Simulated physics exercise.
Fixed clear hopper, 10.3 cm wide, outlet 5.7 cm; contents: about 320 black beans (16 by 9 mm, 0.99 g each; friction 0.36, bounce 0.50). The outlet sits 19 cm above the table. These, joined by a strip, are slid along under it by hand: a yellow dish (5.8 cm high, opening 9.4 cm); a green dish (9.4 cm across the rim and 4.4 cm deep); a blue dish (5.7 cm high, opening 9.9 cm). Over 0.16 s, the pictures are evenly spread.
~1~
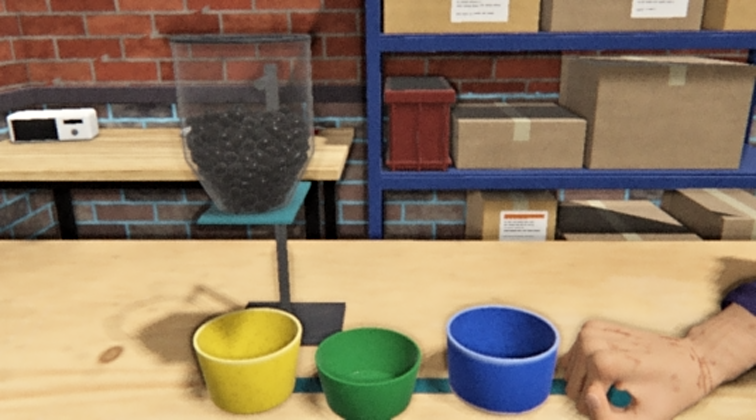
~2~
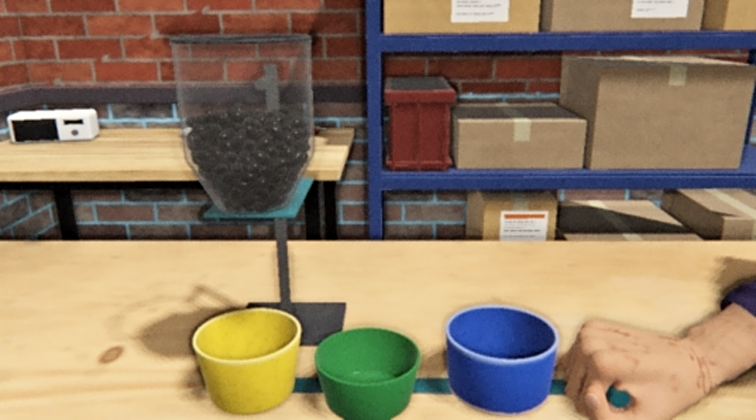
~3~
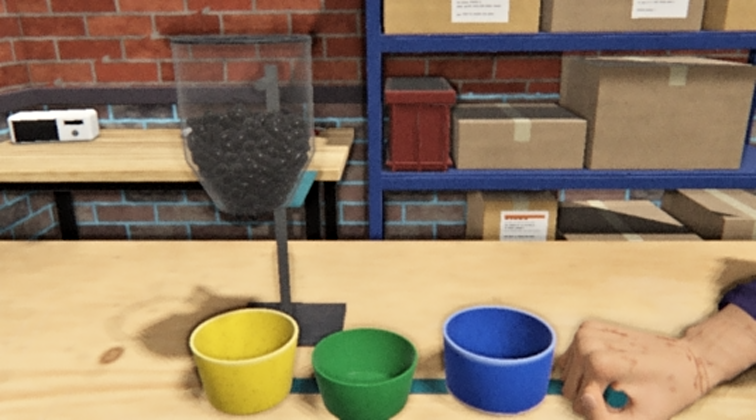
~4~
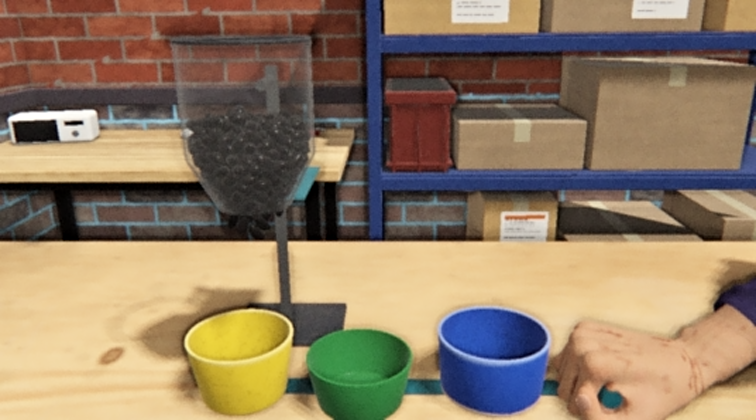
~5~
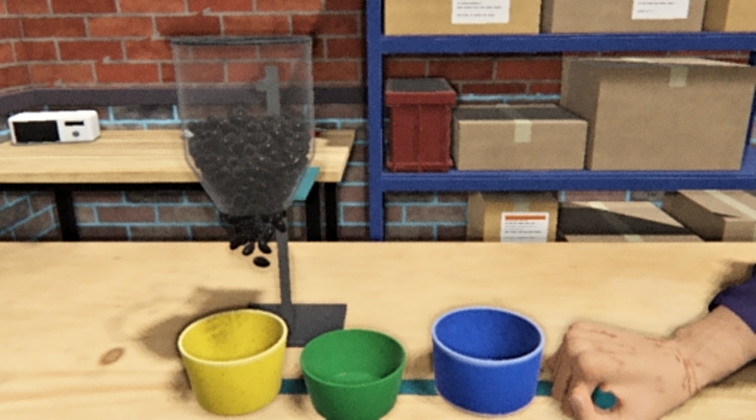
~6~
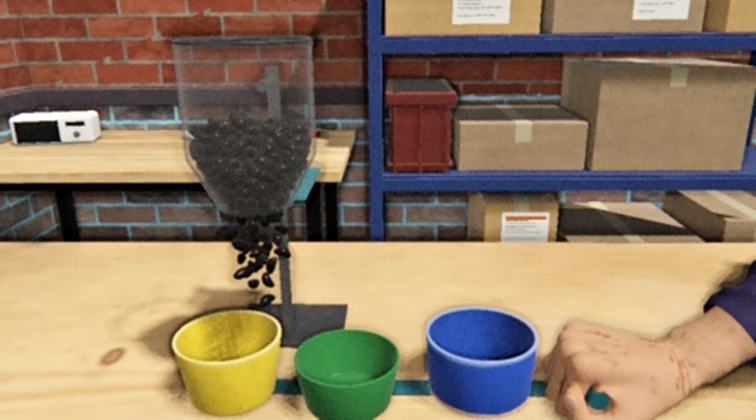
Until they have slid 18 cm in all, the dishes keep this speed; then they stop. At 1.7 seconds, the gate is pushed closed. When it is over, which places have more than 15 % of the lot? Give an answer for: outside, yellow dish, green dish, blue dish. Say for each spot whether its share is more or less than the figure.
Compared with the figure: Outside more, yellow dish less, green dish more, blue dish less.
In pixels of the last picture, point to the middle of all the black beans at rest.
The centre lies near pixel (192, 379).
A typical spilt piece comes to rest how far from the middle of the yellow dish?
That comes to around 20 centimetres.
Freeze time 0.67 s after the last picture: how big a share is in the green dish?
About 60 per cent by then.
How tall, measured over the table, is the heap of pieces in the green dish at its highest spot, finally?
6.5 cm, give or take.
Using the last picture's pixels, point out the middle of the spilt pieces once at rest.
Resting centre: Near (257, 366) px.
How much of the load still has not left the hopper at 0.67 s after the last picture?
About 0 percent of the load, give or take.
Then, 0.36 s after the last picture, hopper 30 %, yellow dish 5 %, outside 10 %, green dish 40 %, in the air 20 %; middle of all pieces on or above the table near (255, 301).
Then, 0.67 s after the last picture, yellow dish 5 %, outside 30 %, green dish 60 %; middle of all pieces on or above the table near (220, 368).
Then, 0.95 s after the last picture, yellow dish 5 %, outside 35 %, green dish 60 %; middle of all pieces on or above the table near (196, 370).
Then, 1.22 s after the last picture, yellow dish 5 %, outside 35 %, green dish 60 %; middle of all pieces on or above the table near (196, 371).
In the end, blue dish 0 %, hopper 0 %, yellow dish 5 %, outside 35 %, green dish 60 %.
